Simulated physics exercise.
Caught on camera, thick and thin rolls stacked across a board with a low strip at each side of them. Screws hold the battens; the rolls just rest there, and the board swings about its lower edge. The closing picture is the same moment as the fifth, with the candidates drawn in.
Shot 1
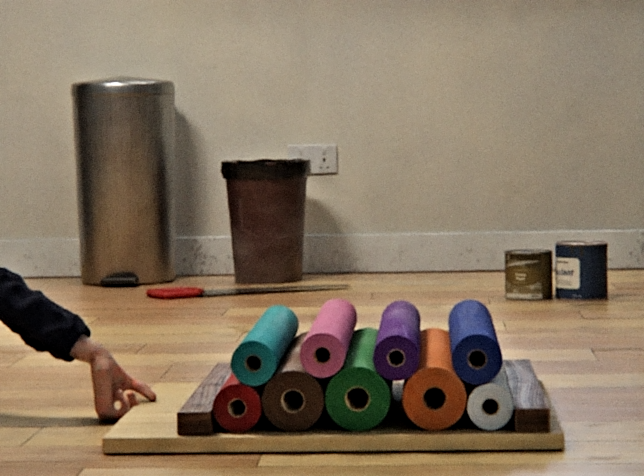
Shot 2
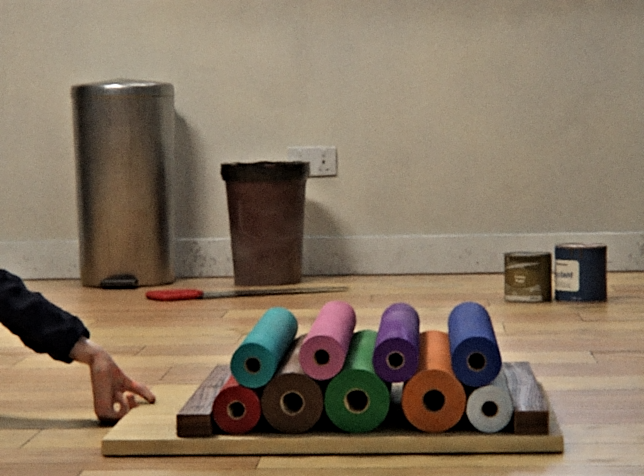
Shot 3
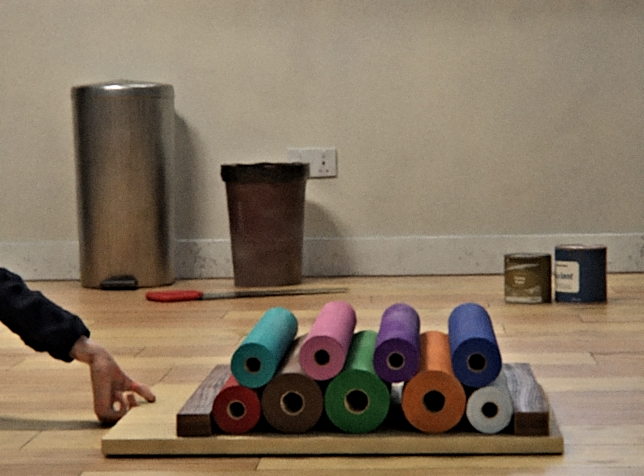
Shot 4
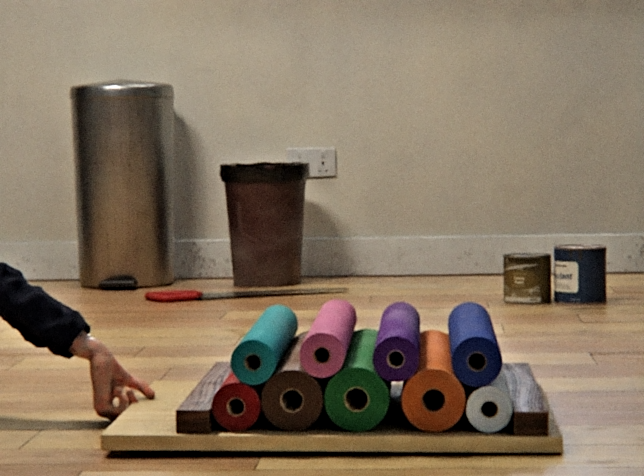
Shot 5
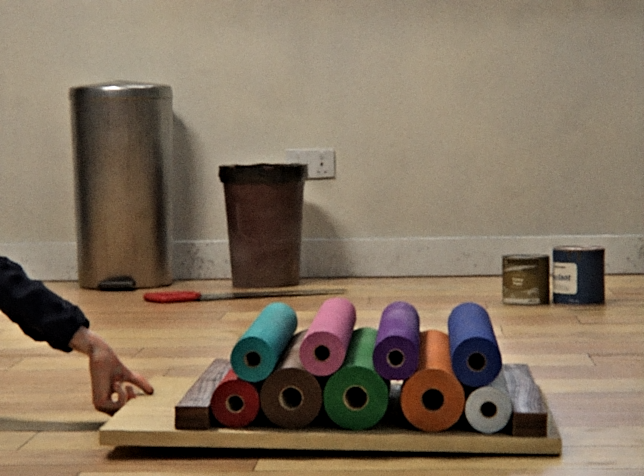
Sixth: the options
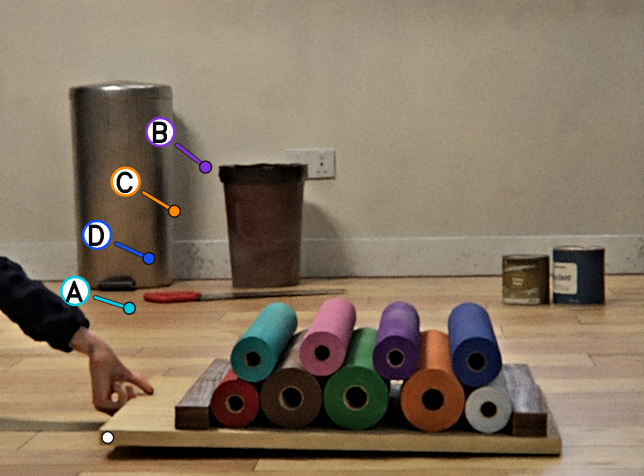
Colourful rolls stacked in two rows between dark strips on a wooden board, barely moving as a hand holds its left end.
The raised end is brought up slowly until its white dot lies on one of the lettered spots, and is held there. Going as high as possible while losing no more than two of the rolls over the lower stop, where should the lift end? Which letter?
It can be raised to C.
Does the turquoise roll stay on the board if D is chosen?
Yes, with D.
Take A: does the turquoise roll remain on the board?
Yes, with A.
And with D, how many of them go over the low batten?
With D, one.
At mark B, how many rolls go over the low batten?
The count is three.
On the marked copy, A at (129, 308); B at (206, 167); C at (174, 211); D at (149, 258); the white dot at (108, 437).
With C. Early on, board at 18°.
Further on, board at 32°.
At the end, board at 32°, one over the low batten (blue).
As for the rest, A one over the low batten (blue); B three over the low batten (blue, purple, pink); D one over the low batten (blue).
